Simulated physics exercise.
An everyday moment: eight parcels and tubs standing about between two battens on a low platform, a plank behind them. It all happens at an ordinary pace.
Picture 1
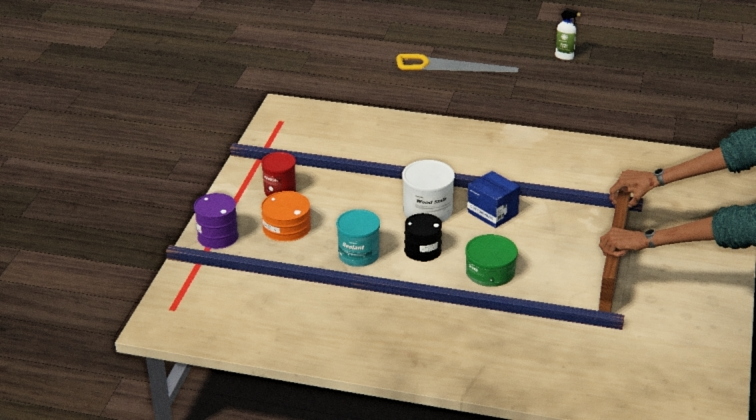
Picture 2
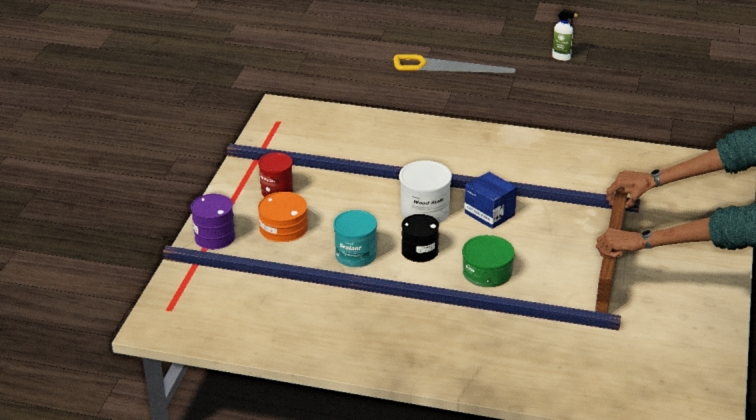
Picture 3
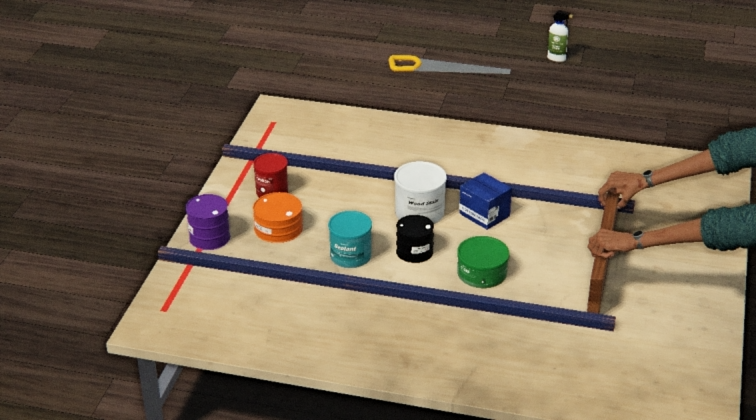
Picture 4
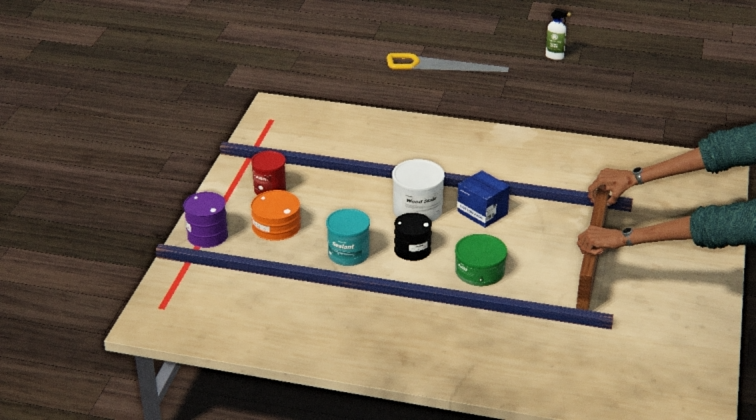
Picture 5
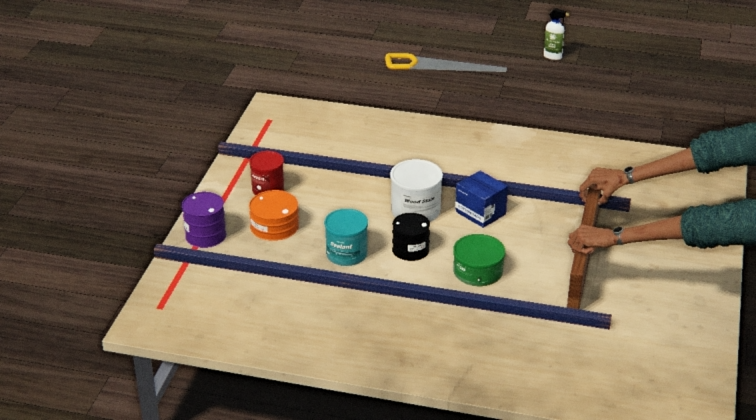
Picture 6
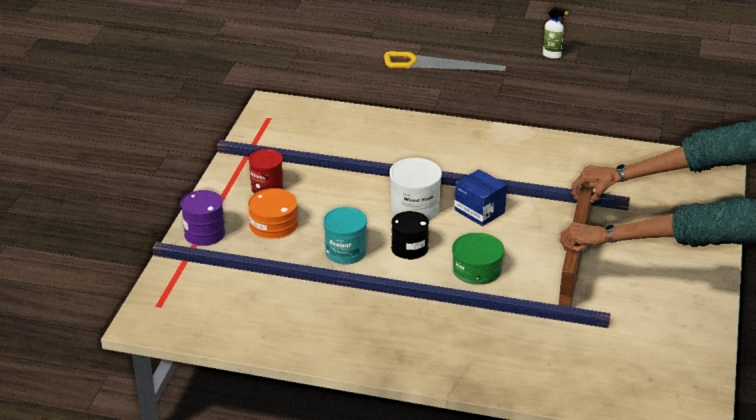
On a low wooden platform, two hands sliding a brown plank slowly left between blue battens toward eight standing tubs and parcels.
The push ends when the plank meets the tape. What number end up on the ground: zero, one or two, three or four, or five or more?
In the end the number that fall off is five or more.
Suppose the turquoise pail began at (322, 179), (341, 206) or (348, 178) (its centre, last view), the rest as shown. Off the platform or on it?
Place by place, it tumbles off; goes over; is kept.
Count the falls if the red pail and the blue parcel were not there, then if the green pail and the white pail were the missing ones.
3 in the first case, 3 in the second.
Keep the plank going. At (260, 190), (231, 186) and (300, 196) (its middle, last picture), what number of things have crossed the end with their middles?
It would be 2, 5 and 0.
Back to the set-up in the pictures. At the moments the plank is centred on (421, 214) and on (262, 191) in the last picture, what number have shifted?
5 and 8.
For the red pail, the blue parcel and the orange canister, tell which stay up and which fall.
The red pail drops off; the blue parcel does not fall; the orange canister falls.
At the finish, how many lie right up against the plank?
The number is 3.
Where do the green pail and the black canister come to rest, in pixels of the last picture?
Near (177, 222) and (201, 189).
Early on, none off yet; purple canister at rest near (203, 218); red pail at rest near (266, 173); orange canister at rest near (273, 214).
A while later, none off yet; purple canister at rest near (203, 218); red pail at rest near (266, 173); orange canister travelled a little near (269, 212).
Further along, none off yet; purple canister travelled about its own width near (170, 210); red pail travelled well along near (197, 163); orange canister travelled about its own width near (223, 205).
Finally, the number that fall off is five or more; lost, white pail, turquoise pail, orange canister, red pail and purple canister.
